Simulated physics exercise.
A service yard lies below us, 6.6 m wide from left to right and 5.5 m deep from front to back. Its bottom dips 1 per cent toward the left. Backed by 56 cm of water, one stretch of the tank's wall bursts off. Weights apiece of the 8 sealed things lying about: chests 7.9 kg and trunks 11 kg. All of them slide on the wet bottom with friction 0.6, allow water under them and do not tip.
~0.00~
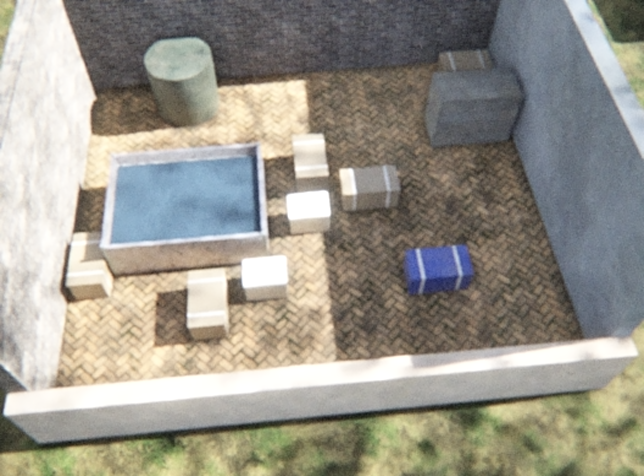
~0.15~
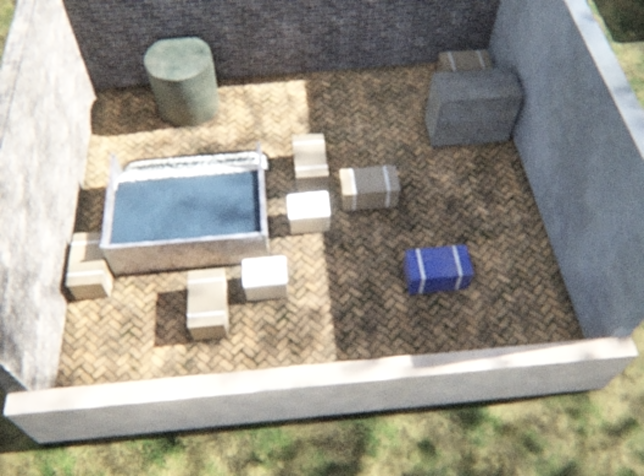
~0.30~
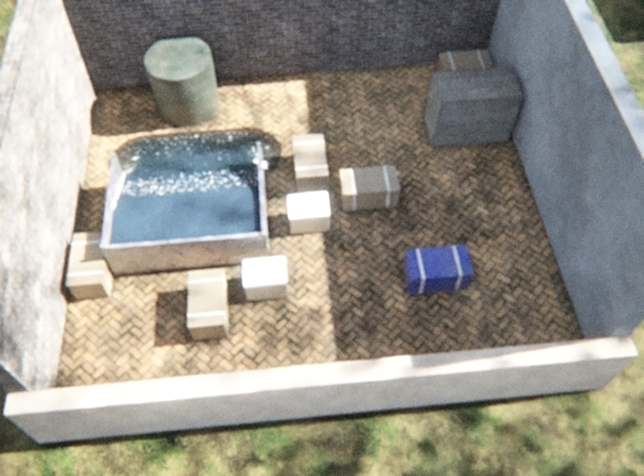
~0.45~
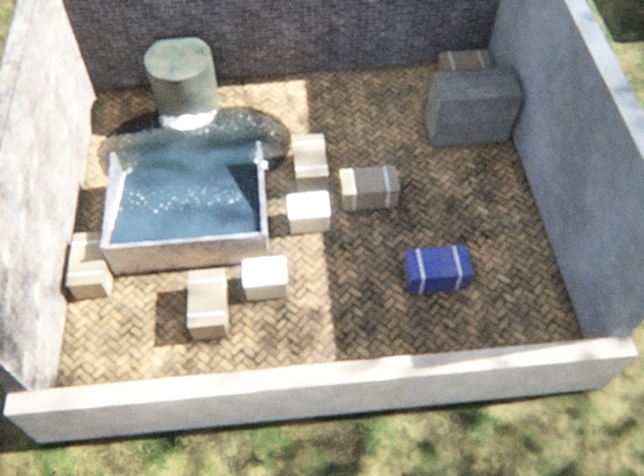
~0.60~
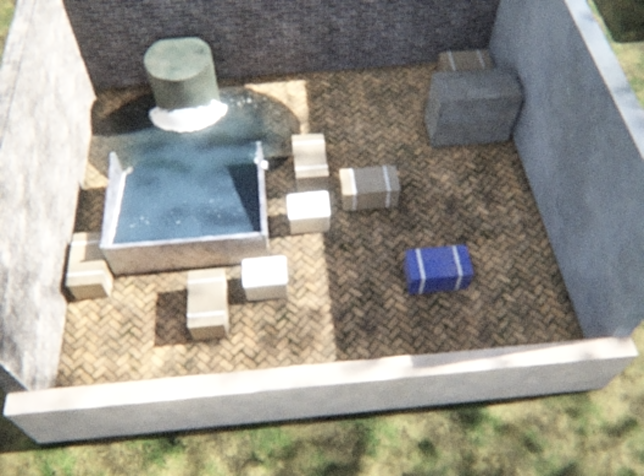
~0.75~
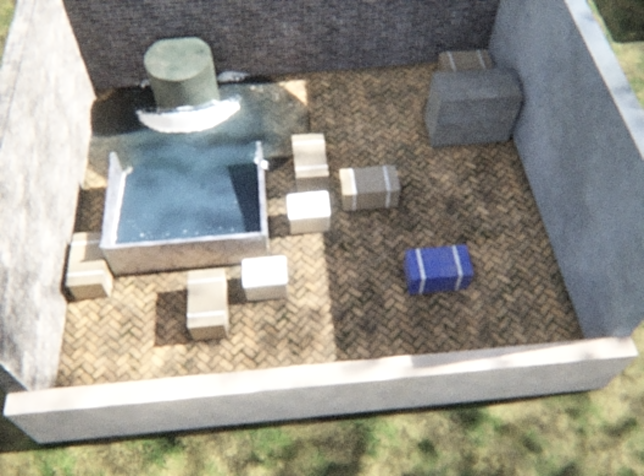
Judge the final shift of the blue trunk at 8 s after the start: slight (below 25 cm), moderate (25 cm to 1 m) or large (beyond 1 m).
Slight.
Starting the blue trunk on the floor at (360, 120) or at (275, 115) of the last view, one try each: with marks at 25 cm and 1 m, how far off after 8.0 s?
At the first spot it winds up far off; at the second it winds up far off.
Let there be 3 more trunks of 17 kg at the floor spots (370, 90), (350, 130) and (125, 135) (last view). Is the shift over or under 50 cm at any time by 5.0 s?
Well, in that order it's higher, higher and higher.
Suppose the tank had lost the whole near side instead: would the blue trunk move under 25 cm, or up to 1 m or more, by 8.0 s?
Had it gone that way, the blue trunk would be borne far.
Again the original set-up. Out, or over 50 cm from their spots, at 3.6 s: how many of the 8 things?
By then 0.
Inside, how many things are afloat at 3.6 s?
Count: 1.
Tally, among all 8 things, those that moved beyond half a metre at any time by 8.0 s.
Count: 3.
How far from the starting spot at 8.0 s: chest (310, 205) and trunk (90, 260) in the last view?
Taken in order, the shifts are 5 cm and 120 cm.
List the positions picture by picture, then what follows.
In the first picture, the blue trunk at (439, 262), on the bottom; water covers 3.0 m2; 0 of 8 have shifted.
In the second picture, the blue trunk at (439, 262), on the bottom; water covers 4.0 m2; 0 of 8 have shifted.
In the third picture, the blue trunk at (439, 262), on the bottom; 5.3 m2 under water; 0 of 8 have shifted.
In the fourth picture, the blue trunk at (439, 262), on the bottom; water covers 6.5 m2; 0 of 8 have shifted.
In the fifth picture, the blue trunk at (439, 262) rests on the ground; water covers 7.7 m2; 0 of 8 have shifted.
In the sixth picture, the blue trunk at (439, 262) rests on the ground; water covers 8.7 m2; 0 of 8 have shifted.
After 1.6 s the blue trunk is near (439, 262), 0.0 m from its start, aground; 0 afloat.
After 3.6 s the blue trunk is near (439, 262), 0.0 m from its start, aground; 1 afloat.
After 5.6 s the blue trunk is near (439, 262), 0.0 m from its start, aground; 2 afloat.
After 8.0 s the blue trunk is near (440, 265), 0.0 m from its start, aground; 3 afloat.
